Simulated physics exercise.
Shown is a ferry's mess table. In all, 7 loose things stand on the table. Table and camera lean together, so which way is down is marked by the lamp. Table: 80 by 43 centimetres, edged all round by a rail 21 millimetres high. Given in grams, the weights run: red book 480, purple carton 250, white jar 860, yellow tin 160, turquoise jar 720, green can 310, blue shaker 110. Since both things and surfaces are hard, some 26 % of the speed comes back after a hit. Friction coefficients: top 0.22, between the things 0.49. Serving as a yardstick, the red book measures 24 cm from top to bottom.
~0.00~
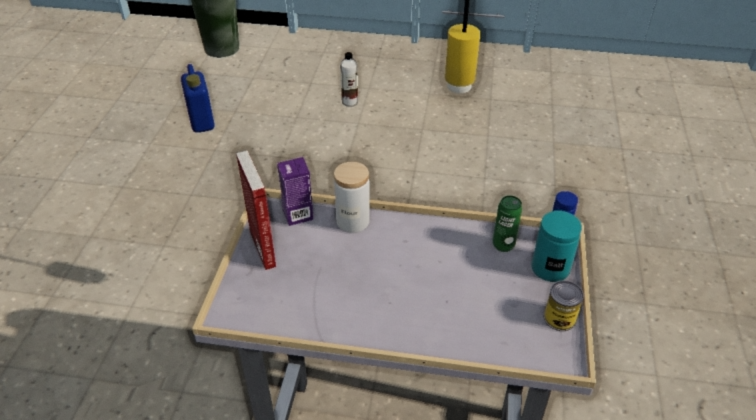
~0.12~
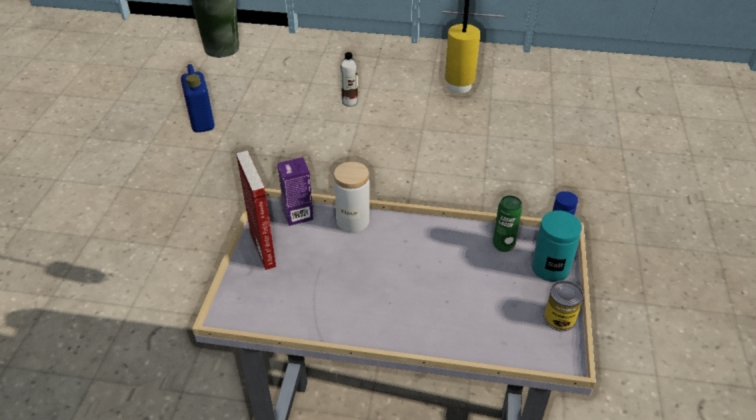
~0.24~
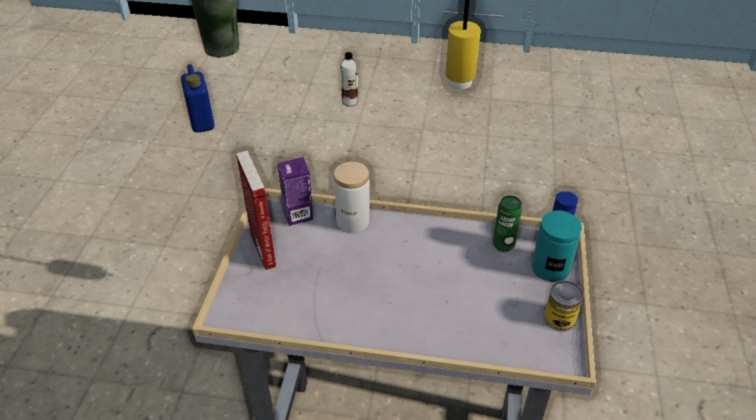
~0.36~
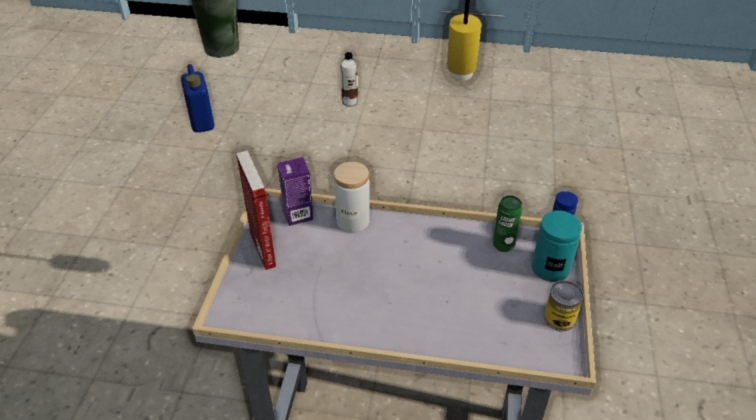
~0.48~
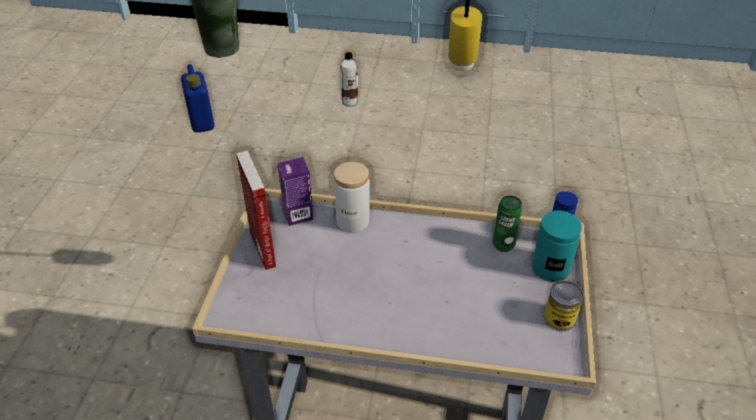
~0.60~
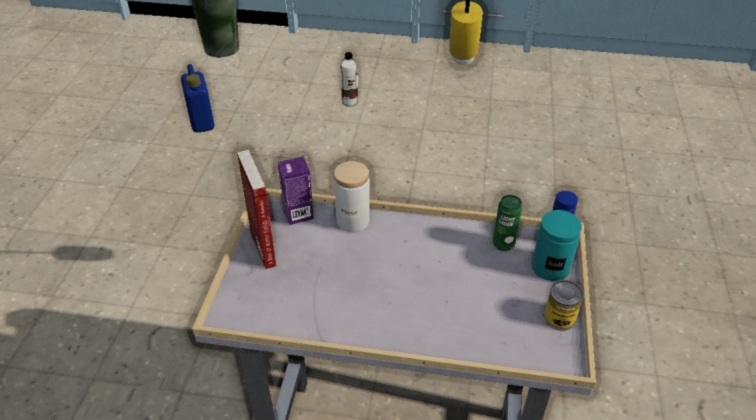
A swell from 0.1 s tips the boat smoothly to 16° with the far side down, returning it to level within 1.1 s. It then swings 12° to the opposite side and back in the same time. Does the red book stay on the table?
Yes.
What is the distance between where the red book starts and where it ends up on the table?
I'd put it at about 20 centimetres.
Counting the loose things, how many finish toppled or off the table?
The answer: 2.
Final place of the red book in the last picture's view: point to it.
About (284, 295).
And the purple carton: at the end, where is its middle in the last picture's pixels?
It ends up at about (320, 219).
After 0.80 s, heel 13°, far side down; red book tipped 4° from how it sat near (262, 204); green can slid 2 cm; turquoise jar slid 2 cm.
After 1.30 s, heel 1°, near side down; red book tipped 53° from how it sat near (292, 205); purple carton tipped 62° from how it sat; green can slid 4 cm.
After 1.60 s, heel 10°, near side down; red book on its side near (295, 234); purple carton on its side; green can slid 4 cm.
After 2.00 s, heel 7°, near side down; red book on its side near (286, 288); purple carton on its side; green can slid 4 cm.
At rest (2.8 s), tipped over on the table, red book and purple carton; the other 5 in place, give or take 5 cm. In the last view, red book near (284, 295).
